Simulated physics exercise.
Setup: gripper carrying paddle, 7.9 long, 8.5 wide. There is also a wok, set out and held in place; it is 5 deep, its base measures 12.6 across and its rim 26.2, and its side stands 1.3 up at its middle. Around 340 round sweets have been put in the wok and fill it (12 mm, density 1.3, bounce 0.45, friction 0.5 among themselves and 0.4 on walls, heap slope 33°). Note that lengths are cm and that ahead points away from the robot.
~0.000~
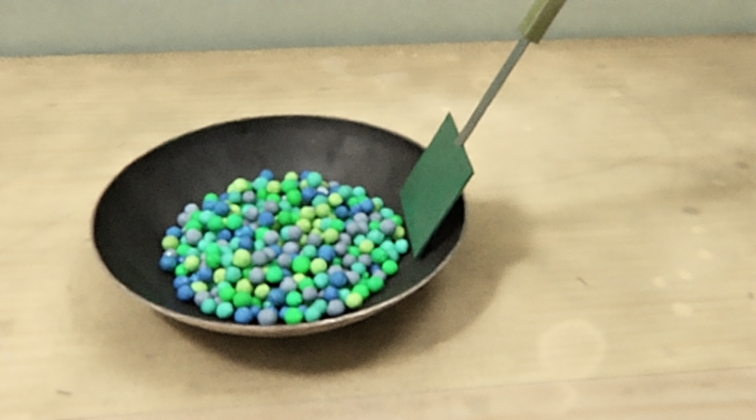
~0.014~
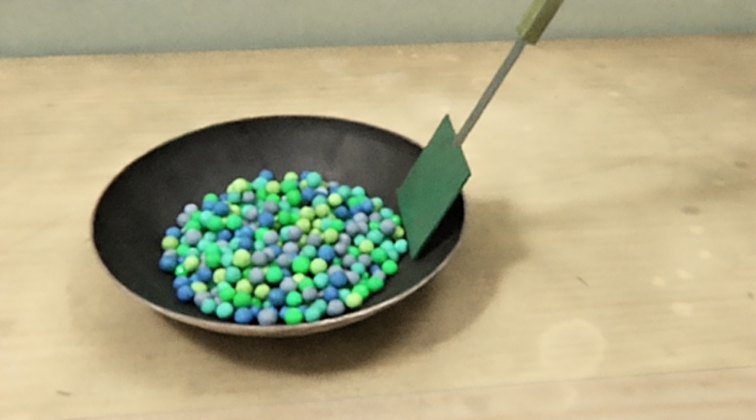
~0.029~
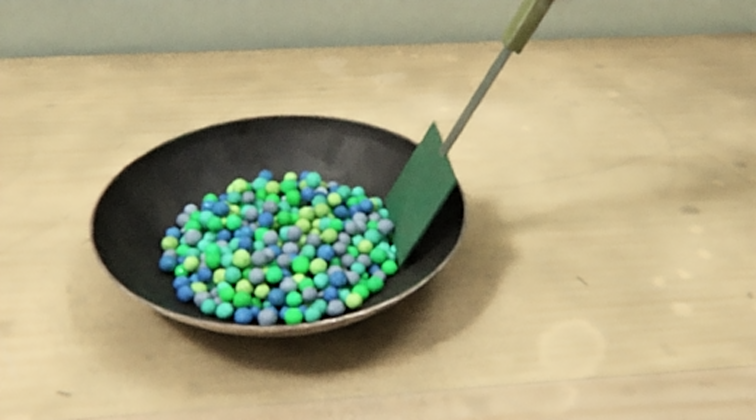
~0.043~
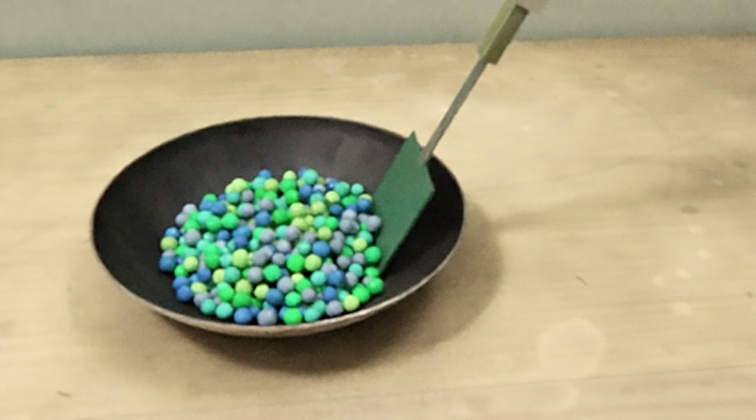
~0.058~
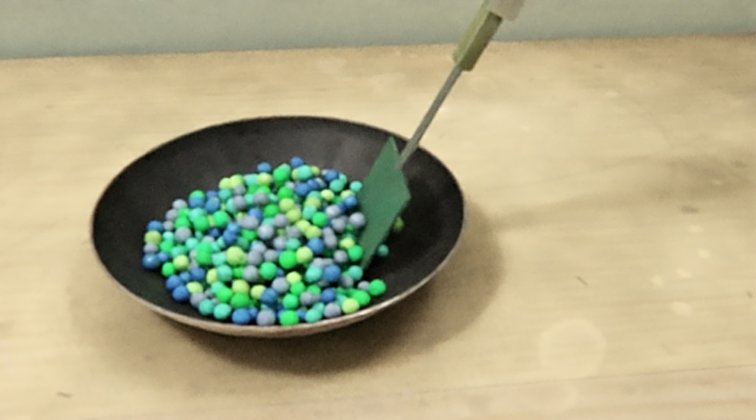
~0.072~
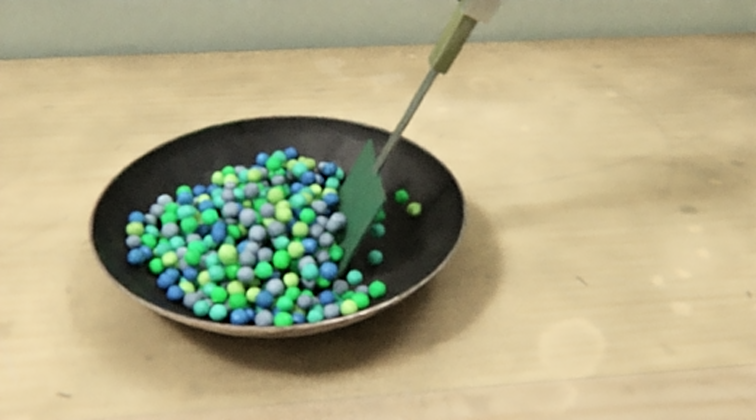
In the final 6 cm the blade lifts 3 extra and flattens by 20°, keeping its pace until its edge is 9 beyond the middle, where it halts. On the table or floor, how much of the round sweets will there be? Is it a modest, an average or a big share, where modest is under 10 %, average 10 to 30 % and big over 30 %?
Big.
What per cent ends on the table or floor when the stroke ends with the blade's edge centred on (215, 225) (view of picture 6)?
About 10 per cent.
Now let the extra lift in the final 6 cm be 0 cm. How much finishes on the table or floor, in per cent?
Some 45 in a hundred.
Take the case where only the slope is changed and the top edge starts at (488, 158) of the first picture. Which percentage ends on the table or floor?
About 35 per cent.
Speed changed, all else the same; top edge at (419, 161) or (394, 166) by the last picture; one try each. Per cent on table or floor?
Try one roughly 25 per cent; try two roughly 35 per cent.
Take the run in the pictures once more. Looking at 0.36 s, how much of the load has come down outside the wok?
It works out to about 20 in a hundred.
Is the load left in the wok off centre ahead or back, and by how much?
About 3.5 centimetres ahead.
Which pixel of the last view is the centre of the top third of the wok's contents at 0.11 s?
Near (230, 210).
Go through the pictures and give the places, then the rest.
Paddle top edge at (461, 140), sloping 63°; upper third of the load around (289, 230), from x 170 to 400, top at y 175; 335 in the wok, in the first frame.
Paddle top edge at (458, 142), sloping 63°; upper third of the load around (289, 230), from x 170 to 400, top at y 175, in the second frame.
Paddle top edge at (445, 149), sloping 63°; upper third of the load around (289, 229), from x 170 to 400, top at y 175, in the third frame.
Paddle top edge at (423, 159), sloping 63°; upper third of the load around (293, 228), from x 170 to 390, top at y 175, in the fourth frame.
Paddle top edge at (400, 165), sloping 63°; upper third of the load around (281, 224), from x 150 to 395, top at y 165, in the fifth frame.
Paddle top edge at (377, 168), sloping 63°; upper third of the load around (268, 216), from x 135 to 415, top at y 155; 335 in the wok, in the sixth frame.
After 0.11 s, sloping 63°, highest piece 7 above the table; 335 in the wok.
After 0.14 s, sloping 57°, highest piece 9 above the table; 333 in the wok, 2 on the blade or in flight.
After 0.36 s, sloping 43°, highest piece 17 above the table; 187 in the wok, 66 on the table or floor, 82 on the blade or in flight.
After 1.41 s, sloping 43°, highest piece 3 above the table; 187 in the wok, 148 on the table or floor.
At rest, 187 in the wok, 148 on the table or floor. That is 44 % on the table or floor.
